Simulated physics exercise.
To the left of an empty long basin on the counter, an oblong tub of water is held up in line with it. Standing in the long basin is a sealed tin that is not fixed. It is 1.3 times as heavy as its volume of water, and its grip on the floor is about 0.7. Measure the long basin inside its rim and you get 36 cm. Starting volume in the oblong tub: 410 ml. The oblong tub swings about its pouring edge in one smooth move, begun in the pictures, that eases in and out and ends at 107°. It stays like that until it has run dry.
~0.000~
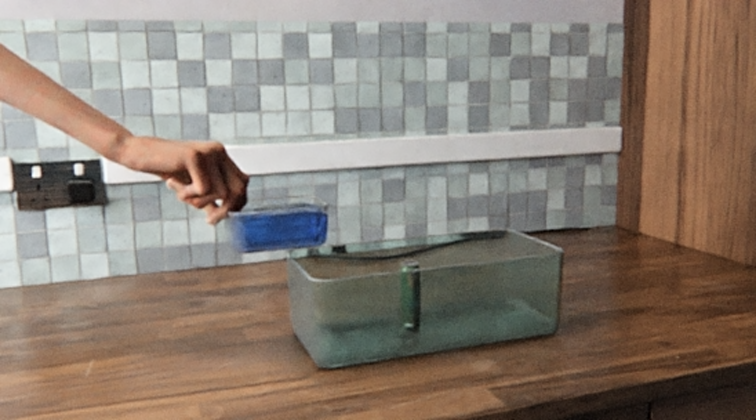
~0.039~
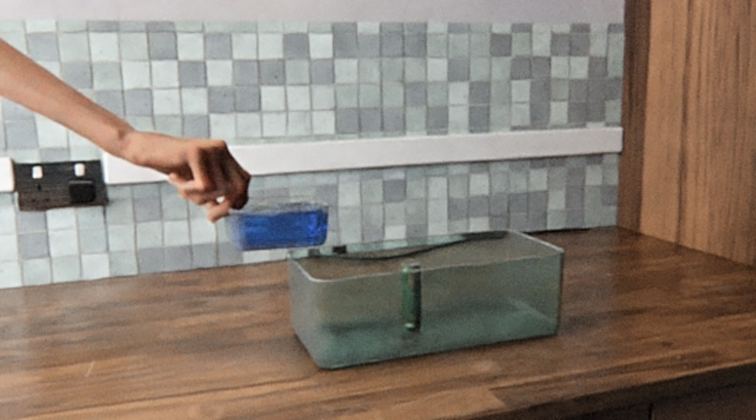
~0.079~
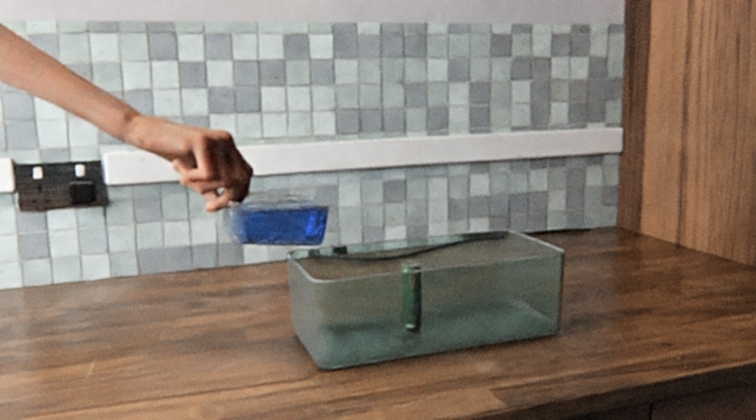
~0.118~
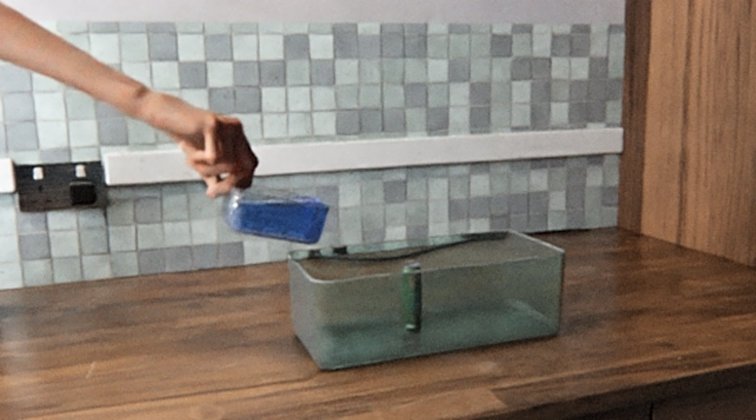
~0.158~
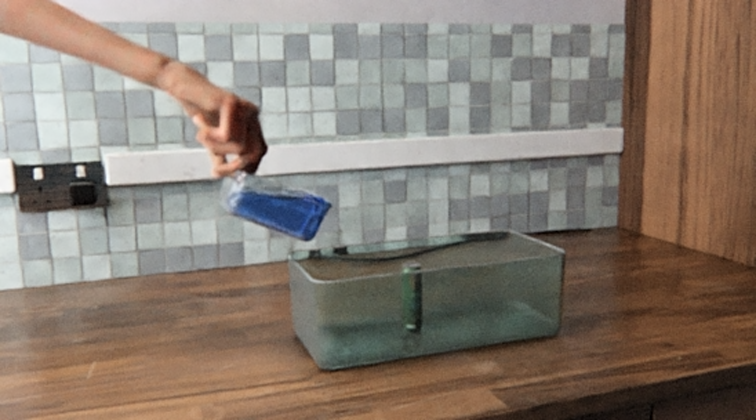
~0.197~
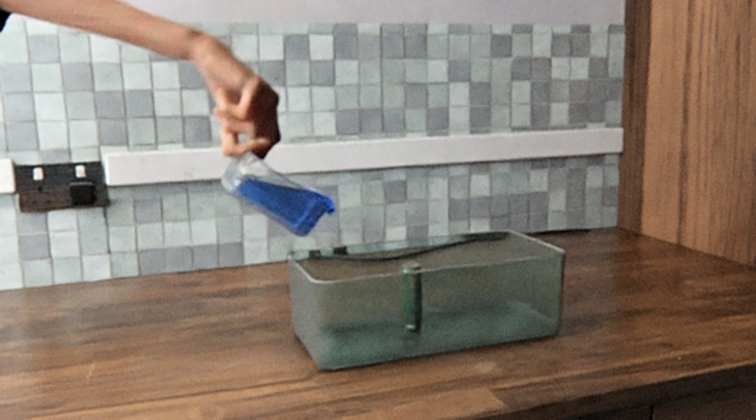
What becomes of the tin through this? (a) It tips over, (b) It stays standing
a.
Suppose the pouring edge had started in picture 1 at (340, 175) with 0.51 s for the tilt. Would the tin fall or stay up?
Then the tin remains standing.
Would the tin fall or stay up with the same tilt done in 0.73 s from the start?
The tin stays balanced.
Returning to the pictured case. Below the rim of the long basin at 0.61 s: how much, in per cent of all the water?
Close to 94 in a hundred.
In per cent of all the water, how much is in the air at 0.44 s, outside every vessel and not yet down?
Close to 58 in a hundred.
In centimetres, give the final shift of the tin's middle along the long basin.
Some 8.5 cm.
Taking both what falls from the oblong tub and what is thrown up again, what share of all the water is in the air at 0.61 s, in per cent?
Around 5 per cent of the liquid is in flight.
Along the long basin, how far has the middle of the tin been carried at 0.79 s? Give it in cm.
About 7 cm.
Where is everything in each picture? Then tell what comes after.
It leans 0°; its right rim is at (321, 202); the water meets the walls at (228, 214) and (318, 206); the long basin's rim runs from (298, 266) to (536, 241); the tin's top is at (410, 266), in the first frame.
It leans 2°; its right rim is at (322, 203); the water meets the walls at (228, 213) and (319, 205), in the second frame.
It leans 7°; its right rim is at (322, 203); the water meets the walls at (228, 209) and (319, 203), in the third frame.
It leans 15°; its right rim is at (322, 204); the water meets the walls at (227, 201) and (320, 200); 1 per cent is over the edge, in the fourth frame.
It leans 25°; its right rim is at (322, 204); the water meets the walls at (228, 190) and (319, 200); 5 per cent is over the edge, in the fifth frame.
It leans 37°; its right rim is at (321, 204); the water meets the walls at (230, 173) and (307, 188); 9 per cent is over the edge, in the sixth frame.
After 0.44 s the tilt is 104° and 13 per cent is still to pour; the tin stands where it began.
After 0.61 s the tilt is 107° and 1 per cent is still to pour; the tin stands 2 cm from where it began.
After 0.79 s the tilt is 107° and 0 per cent is still to pour; the tin leans 55°.
After 0.99 s the tilt is 107° and 0 per cent is still to pour; the tin lies on its side.
In the end the tin lies on its side.
